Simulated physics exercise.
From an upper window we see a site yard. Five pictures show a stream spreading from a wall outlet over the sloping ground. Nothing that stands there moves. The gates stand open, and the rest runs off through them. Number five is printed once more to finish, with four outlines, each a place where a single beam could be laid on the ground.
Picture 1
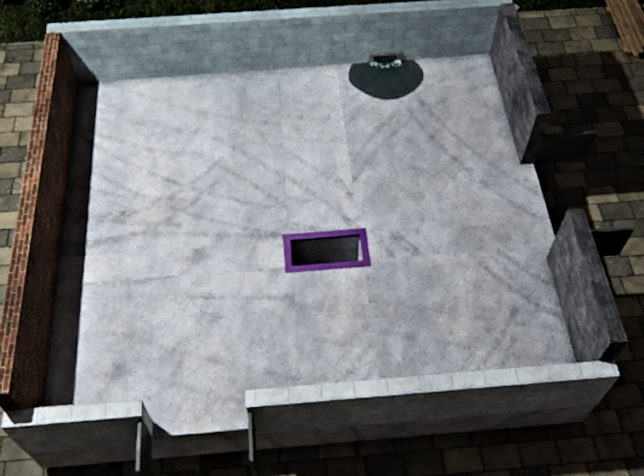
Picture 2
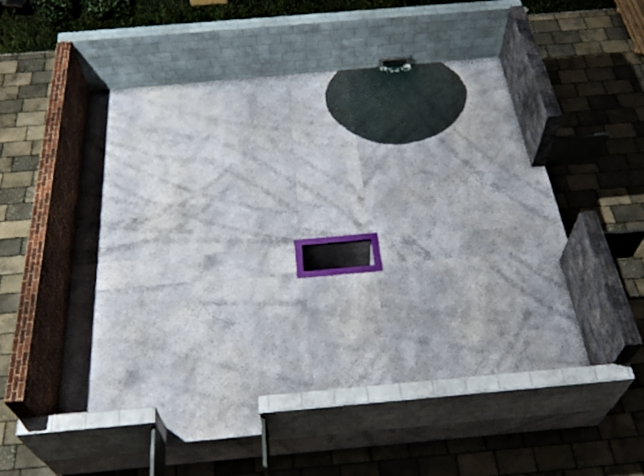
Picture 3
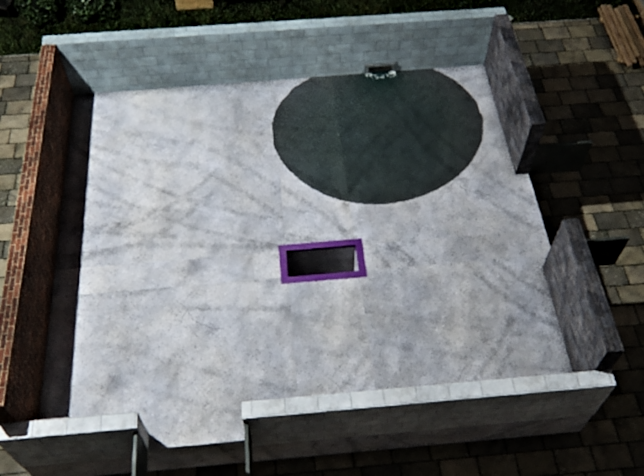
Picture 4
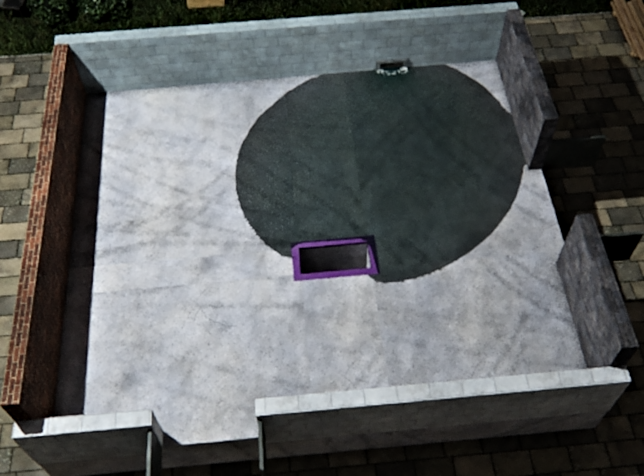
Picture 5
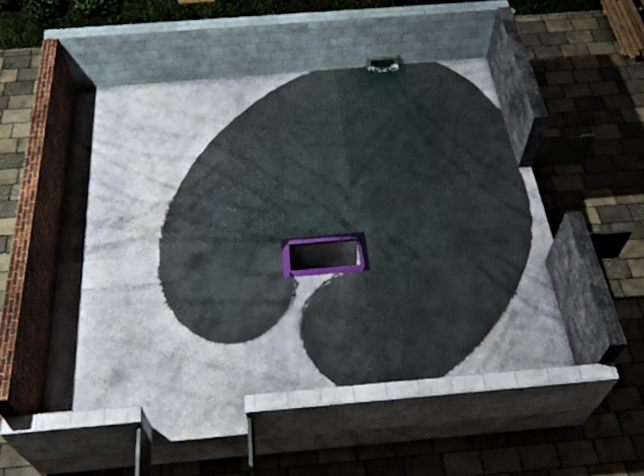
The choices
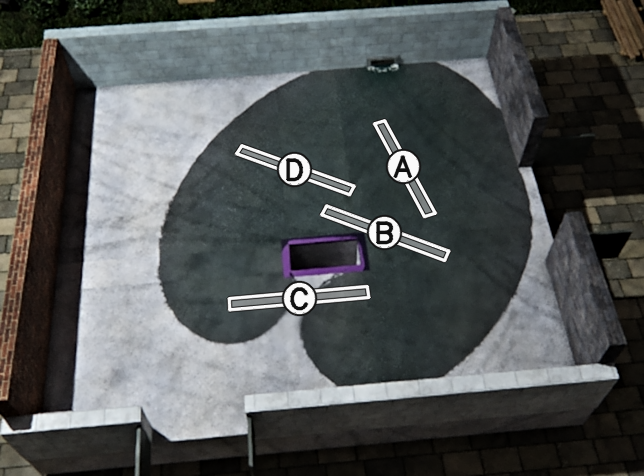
Dark wet patch spreading from an outfall at the far wall across a pale walled yard, reaching and curling around a purple-rimmed gully.
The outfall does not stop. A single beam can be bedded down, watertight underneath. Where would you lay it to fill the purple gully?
Go for C.
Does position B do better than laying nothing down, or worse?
Position B is worse.
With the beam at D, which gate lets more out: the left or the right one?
The left one.
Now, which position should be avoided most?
That would be B.
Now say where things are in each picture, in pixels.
Outfall at (385, 57); purple gully at (326, 250); open gate at (202, 417); open gate at (533, 209); front seen at (383, 94), 2 % of the ground wet; purple gully still dry, in the first picture.
Front seen at (430, 135), 7 % of the ground wet; purple gully still dry, in the second picture.
Front seen at (356, 198), 17 % of the ground wet; purple gully still dry, in the third picture.
Front seen at (403, 274), 31 % of the ground wet; purple gully taking water, in the fourth picture.
Front seen at (196, 325), 50 % of the ground wet; purple gully taking water, in the fifth picture.
On the marked copy, A from (379, 122) to (429, 214); B from (324, 210) to (446, 255); C from (229, 304) to (368, 291); D from (239, 149) to (351, 190).
With A, about 18 % of the stream goes into the purple gully, about 79 % out by the gates.
With B, about 6 % of the stream goes into the purple gully, about 90 % out by the gates.
With C, about 34 % of the stream goes into the purple gully, about 63 % out by the gates.
With D, about 16 % of the stream goes into the purple gully, about 80 % out by the gates.
